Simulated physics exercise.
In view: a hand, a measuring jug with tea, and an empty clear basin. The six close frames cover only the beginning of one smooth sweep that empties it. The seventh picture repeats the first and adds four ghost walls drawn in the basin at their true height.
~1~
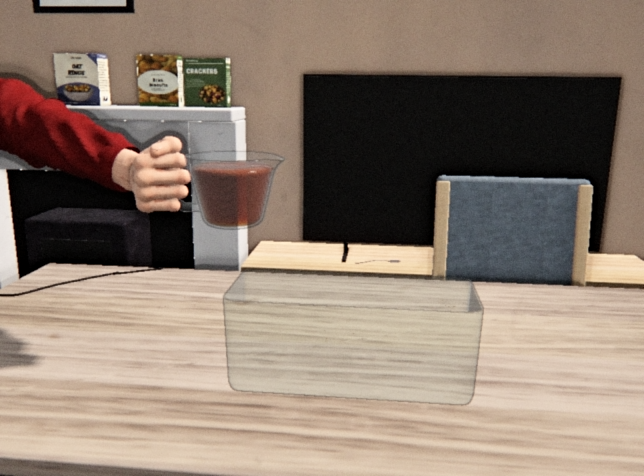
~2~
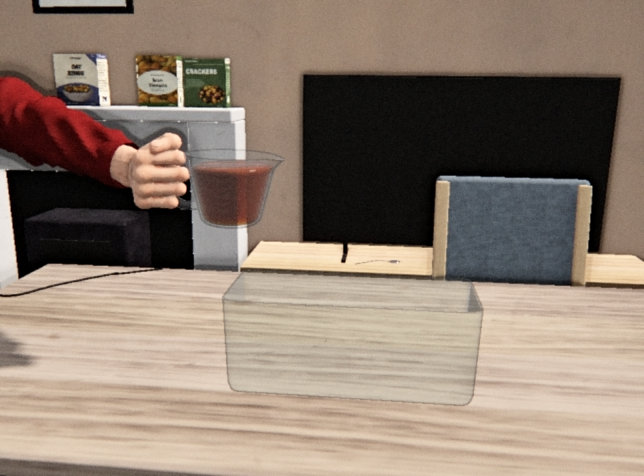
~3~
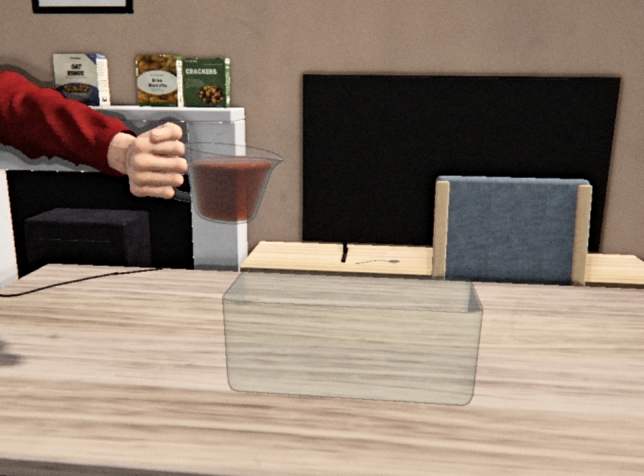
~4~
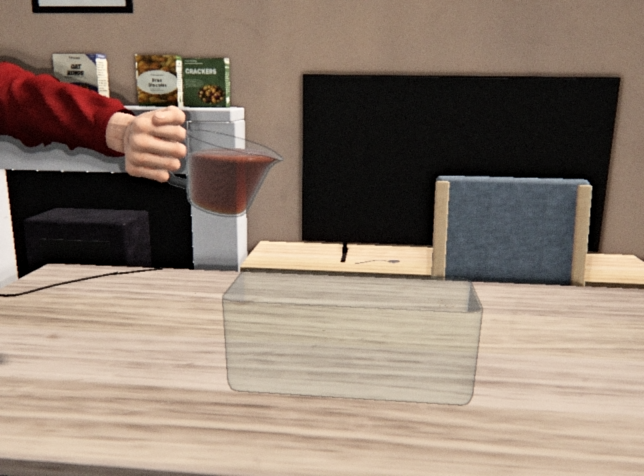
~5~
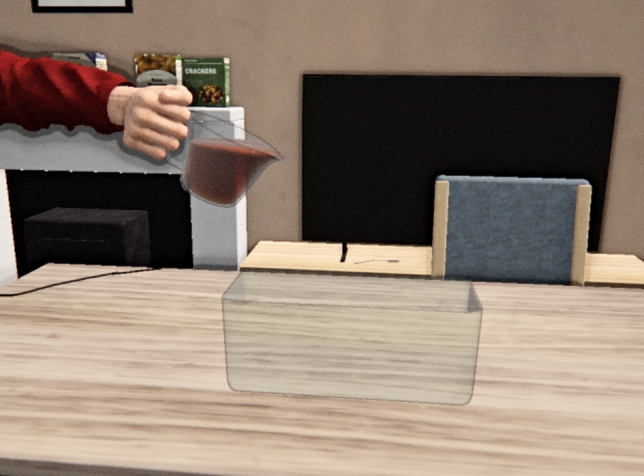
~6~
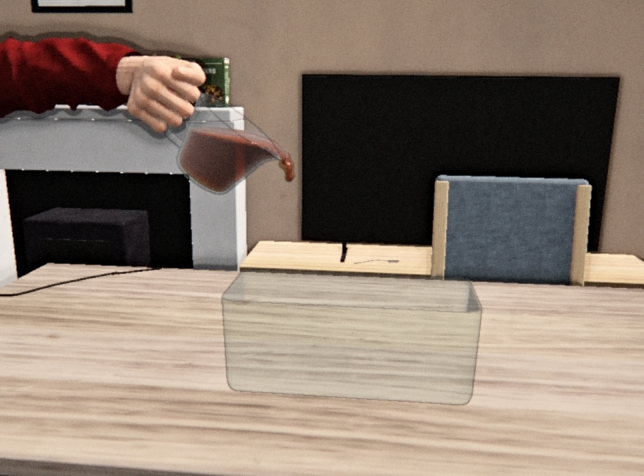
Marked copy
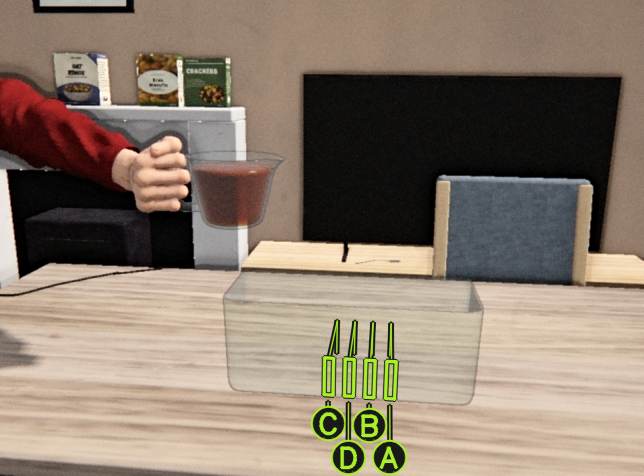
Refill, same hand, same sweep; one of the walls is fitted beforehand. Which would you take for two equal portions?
Position B.
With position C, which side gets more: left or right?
The right side.
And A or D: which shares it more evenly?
D.
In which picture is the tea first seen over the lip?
Picture 5.
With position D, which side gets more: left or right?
The right side.
On the marked copy, A at (389, 405); B at (369, 404); C at (328, 401); D at (348, 403).
With A, about 90 % ends left of the wall and 5 % right of it; 5 % is lost outside.
With B, about 43 % ends left of the wall and 54 % right of it; 3 % is lost outside.
With C, about 7 % ends left of the wall and 91 % right of it.
With D, about 15 % ends left of the wall and 83 % right of it; 3 % is lost outside.
